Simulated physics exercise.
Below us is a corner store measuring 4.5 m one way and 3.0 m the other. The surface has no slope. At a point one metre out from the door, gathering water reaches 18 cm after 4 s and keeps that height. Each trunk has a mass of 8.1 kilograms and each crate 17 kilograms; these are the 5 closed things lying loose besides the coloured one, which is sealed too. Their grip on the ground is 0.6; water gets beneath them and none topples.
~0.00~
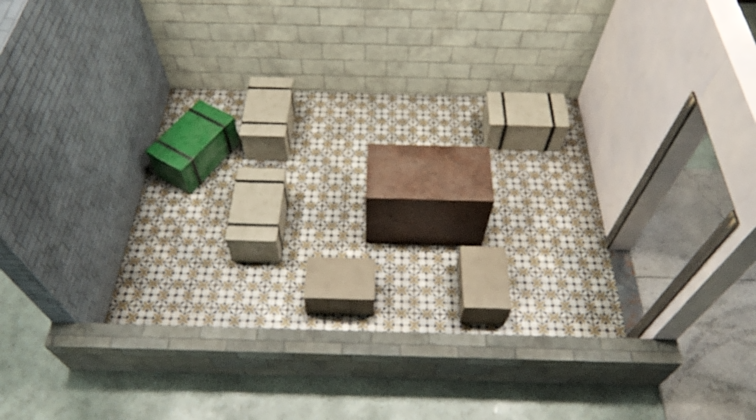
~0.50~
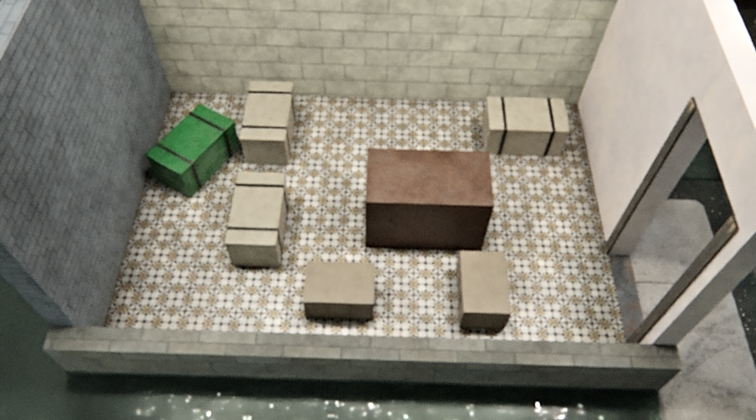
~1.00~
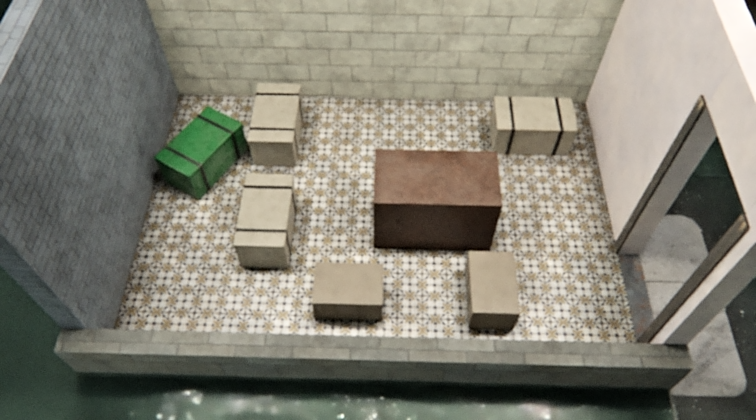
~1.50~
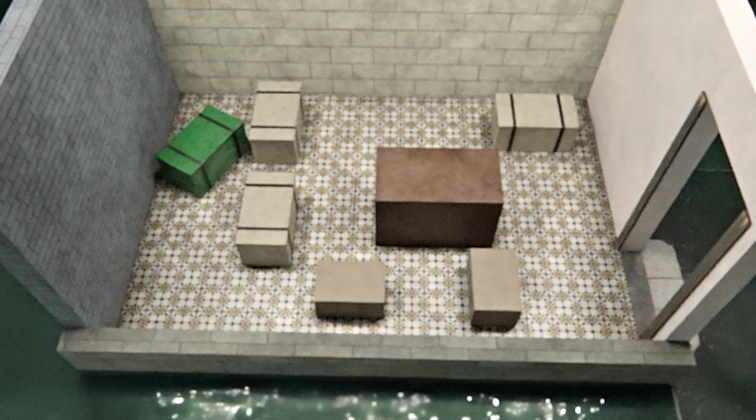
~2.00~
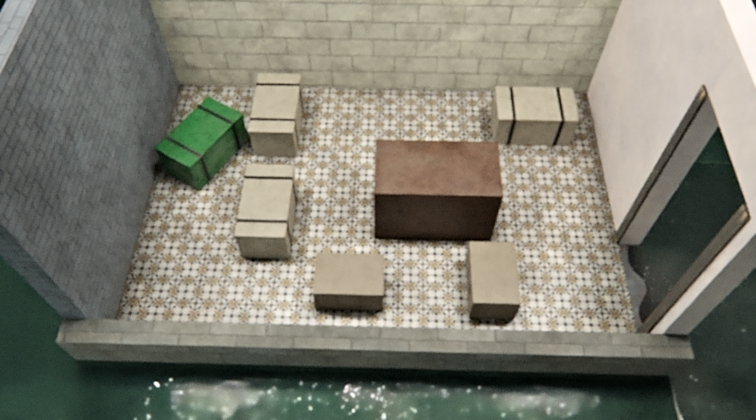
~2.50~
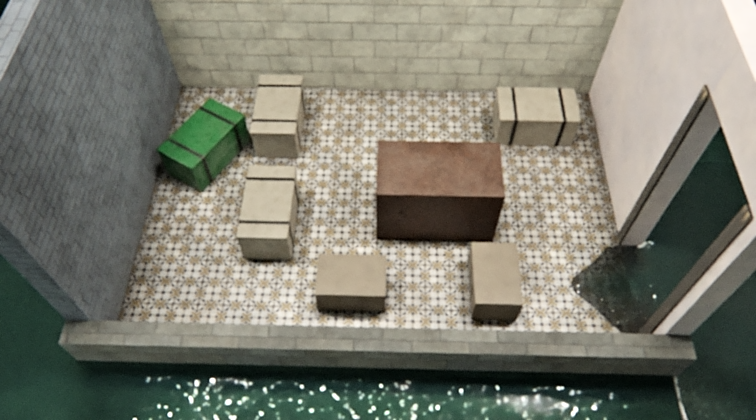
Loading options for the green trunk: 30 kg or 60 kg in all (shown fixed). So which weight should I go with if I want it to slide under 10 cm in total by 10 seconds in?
Go with the lighter one.
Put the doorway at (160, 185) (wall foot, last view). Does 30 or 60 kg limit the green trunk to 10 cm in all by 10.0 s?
There just the heavier succeeds.
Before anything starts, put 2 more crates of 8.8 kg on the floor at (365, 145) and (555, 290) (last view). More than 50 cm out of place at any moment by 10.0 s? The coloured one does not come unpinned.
Well, below half a metre and then beyond half a metre.
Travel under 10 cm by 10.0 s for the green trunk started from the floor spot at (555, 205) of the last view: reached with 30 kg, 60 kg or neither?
Outcome - success with both.
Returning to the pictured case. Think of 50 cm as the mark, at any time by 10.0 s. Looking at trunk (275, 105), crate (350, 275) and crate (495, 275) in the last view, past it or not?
Not exceeded, Exceeded, Exceeded, in that order.
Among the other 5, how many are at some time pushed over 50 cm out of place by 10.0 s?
The count comes to 2.
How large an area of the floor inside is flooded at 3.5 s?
Roughly 1.5 m2.
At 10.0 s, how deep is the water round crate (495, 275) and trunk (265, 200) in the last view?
I'd put it at 7 cm and 6 cm respectively.
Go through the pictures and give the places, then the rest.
The green trunk at (191, 134), on the bottom; 0.0 m2 under water; 0 of 6 have shifted, in the first picture.
The green trunk at (191, 137) rests on the ground; water covers 0.0 m2; 0 of 6 have shifted, in the second picture.
The green trunk at (199, 140), on the bottom; 0.0 m2 under water; 0 of 6 have shifted, in the third picture.
The green trunk at (200, 138), on the bottom; 0.0 m2 under water; 0 of 6 have shifted, in the fourth picture.
The green trunk at (199, 130) rests on the ground; 0.0 m2 under water; 0 of 6 have shifted, in the fifth picture.
The green trunk at (201, 132) rests on the ground; water covers 0.3 m2; 0 of 6 have shifted, in the sixth picture.
After 3.5 s the green trunk would be 0 cm from its start with 30 kg and 0 cm from its start with 60 kg; 0 cm of water round it then.
After 4.5 s the green trunk would be 0 cm from its start with 30 kg and 0 cm from its start with 60 kg; 0 cm of water round it then.
After 7.0 s the green trunk would be 0 cm from its start with 30 kg and 0 cm from its start with 60 kg; 0 cm of water round it then.
After 10.0 s the green trunk would be 0 cm from its start with 30 kg and 0 cm from its start with 60 kg; 5 cm of water round it then.
